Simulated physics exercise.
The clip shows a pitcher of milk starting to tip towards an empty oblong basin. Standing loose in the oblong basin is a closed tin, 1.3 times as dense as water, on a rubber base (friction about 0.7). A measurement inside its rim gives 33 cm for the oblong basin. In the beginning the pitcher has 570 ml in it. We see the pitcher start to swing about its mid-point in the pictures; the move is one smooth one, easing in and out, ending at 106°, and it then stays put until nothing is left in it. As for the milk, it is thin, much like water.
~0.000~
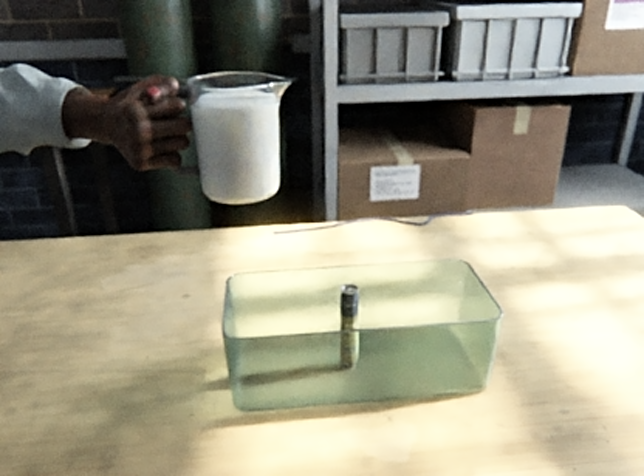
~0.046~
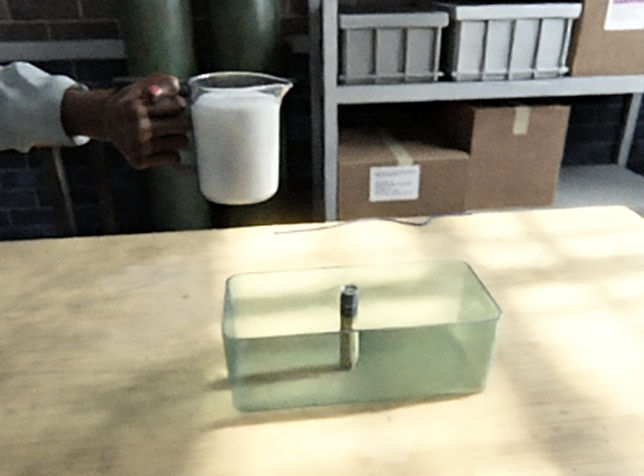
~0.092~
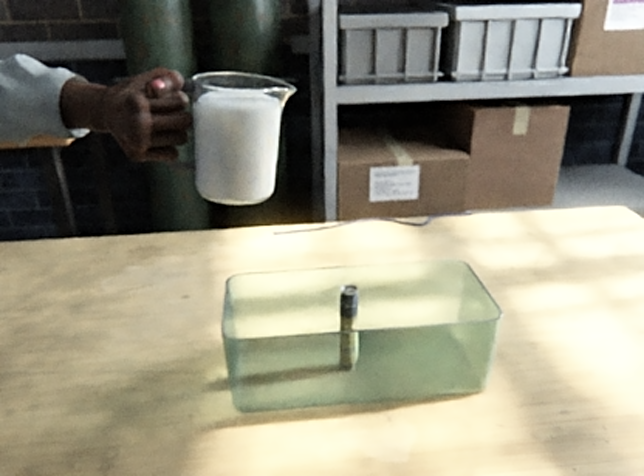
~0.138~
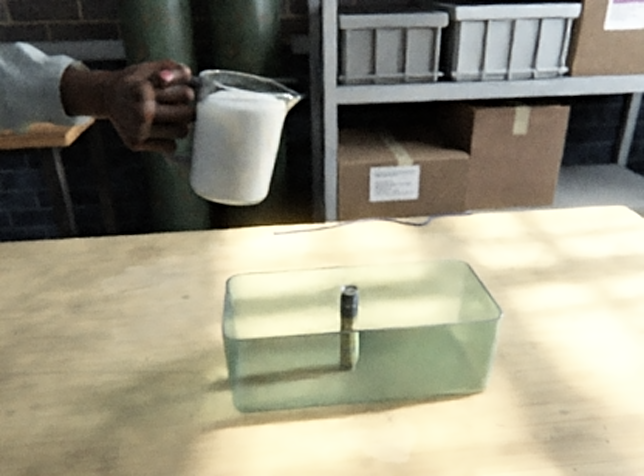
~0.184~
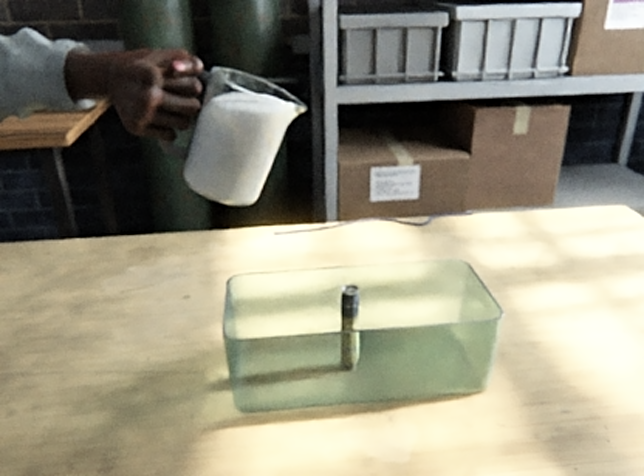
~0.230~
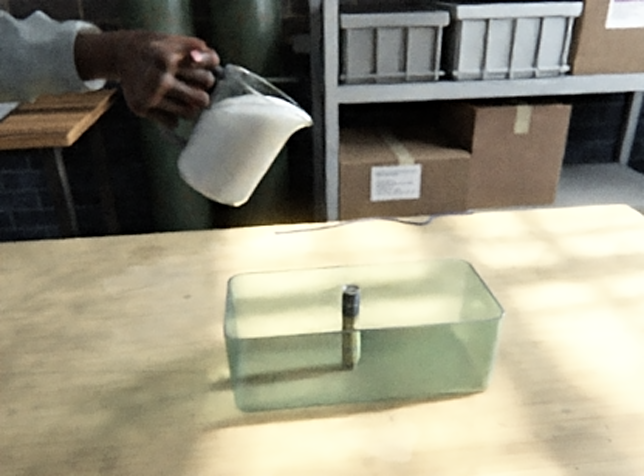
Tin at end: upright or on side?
It will stay erect.
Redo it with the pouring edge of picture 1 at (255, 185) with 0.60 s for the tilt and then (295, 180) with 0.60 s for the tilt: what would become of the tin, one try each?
In the first try it remains standing; in the second it comes down.
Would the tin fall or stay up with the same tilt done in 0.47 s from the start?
In that case the tin stays vertical.
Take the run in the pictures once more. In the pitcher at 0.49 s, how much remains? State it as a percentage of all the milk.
Remaining: Near 60 % of the total.
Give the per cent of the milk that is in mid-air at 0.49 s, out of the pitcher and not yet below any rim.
I'd say close to 34 per cent.
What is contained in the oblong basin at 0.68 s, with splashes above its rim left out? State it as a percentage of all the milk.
Some 52 per cent.
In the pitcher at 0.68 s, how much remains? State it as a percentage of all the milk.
Close to 18 percent of the whole amount.
After 0.49 s the tilt is 98° and 60 per cent is still to pour; the tin stands where it began.
After 0.68 s the tilt is 106° and 17 per cent is still to pour; the tin stands where it began.
After 0.88 s the tilt is 106° and 3 per cent is still to pour; the tin stands where it began.
After 1.10 s the tilt is 106° and 0 per cent is still to pour; the tin stands where it began.
In the end the tin stands where it began.
